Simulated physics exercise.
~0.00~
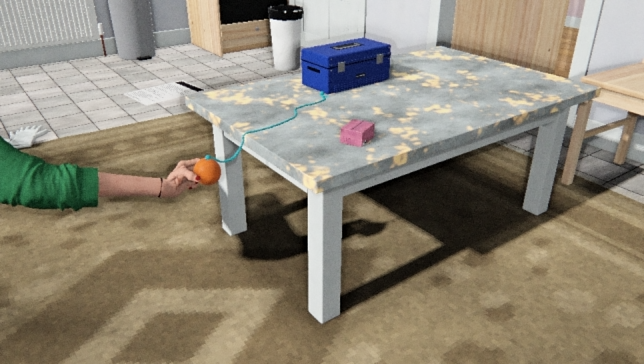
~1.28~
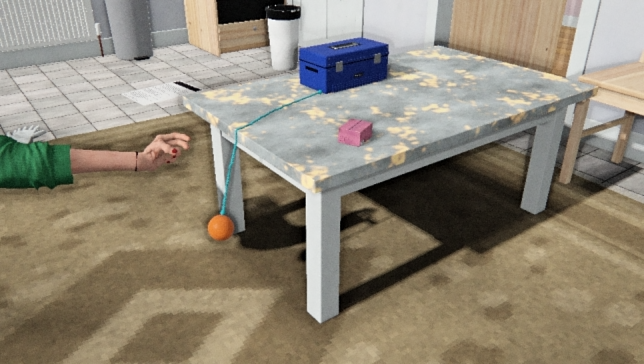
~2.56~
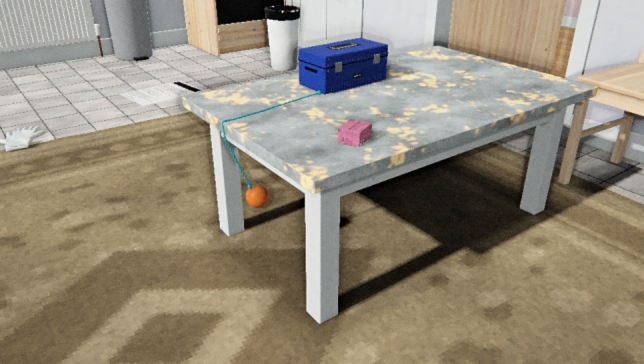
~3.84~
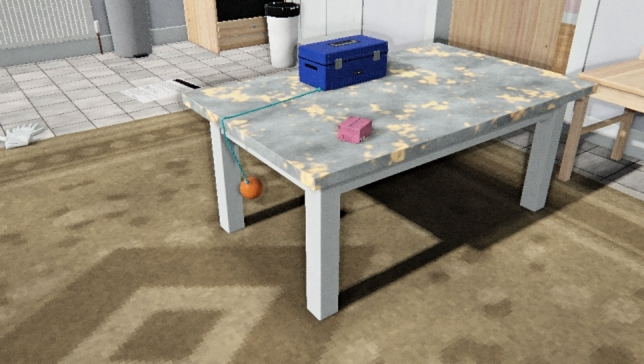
Beside a patterned table in a room with a brown rug, a hand let go of an orange tied to a string from the blue toolbox, and it dropped, swung under the edge and hung there, while the toolbox and pink box stayed put.
